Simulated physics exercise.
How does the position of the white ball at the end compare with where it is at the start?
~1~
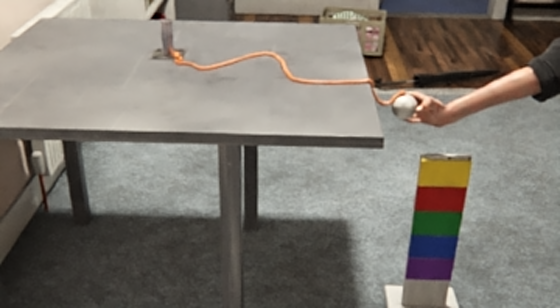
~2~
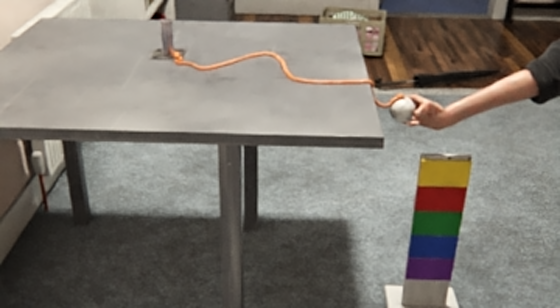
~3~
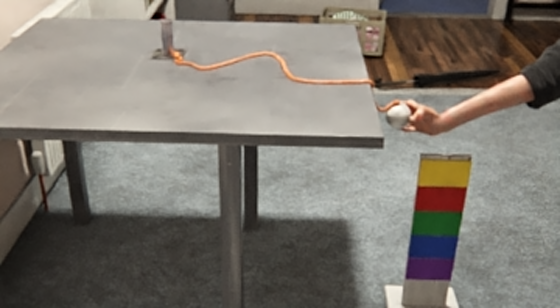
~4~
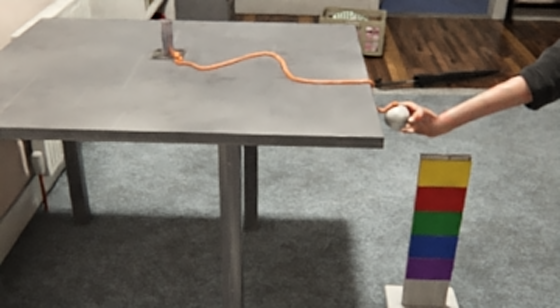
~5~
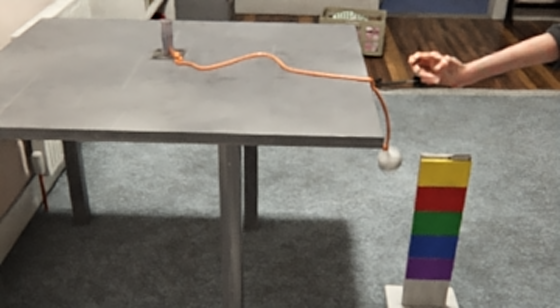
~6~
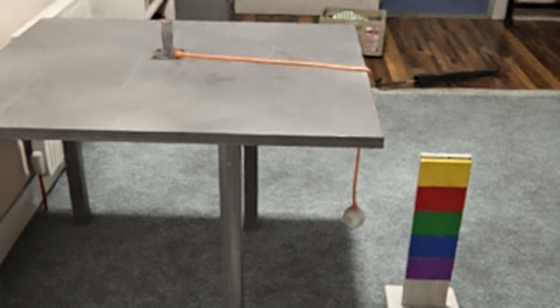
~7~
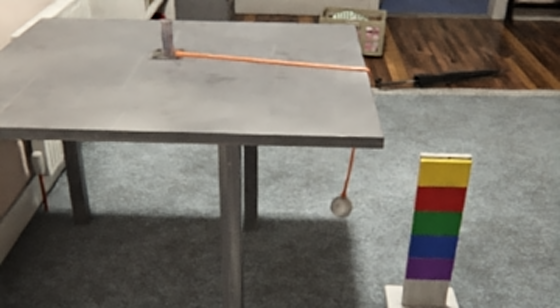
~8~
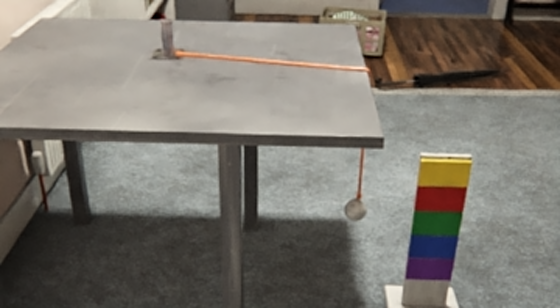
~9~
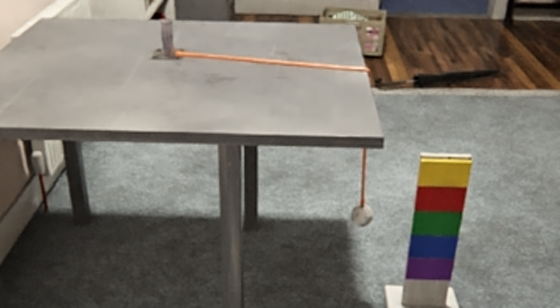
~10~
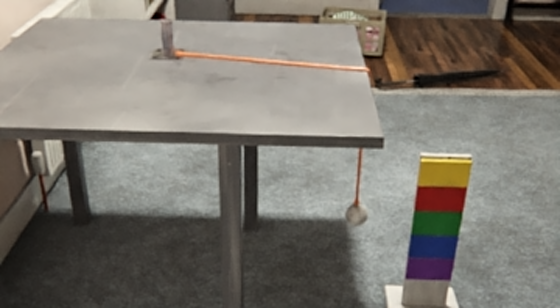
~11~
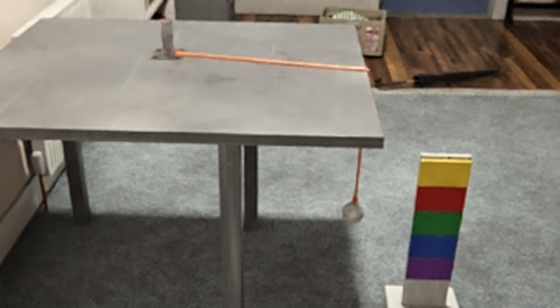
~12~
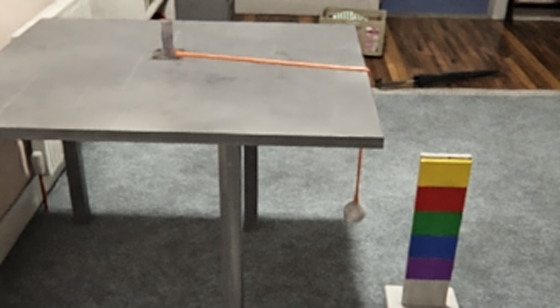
At the start the ball is held in a hand near the height of the tabletop, to the right of its edge. At the end it hangs from the orange cord, lower and further left, level with the green band.
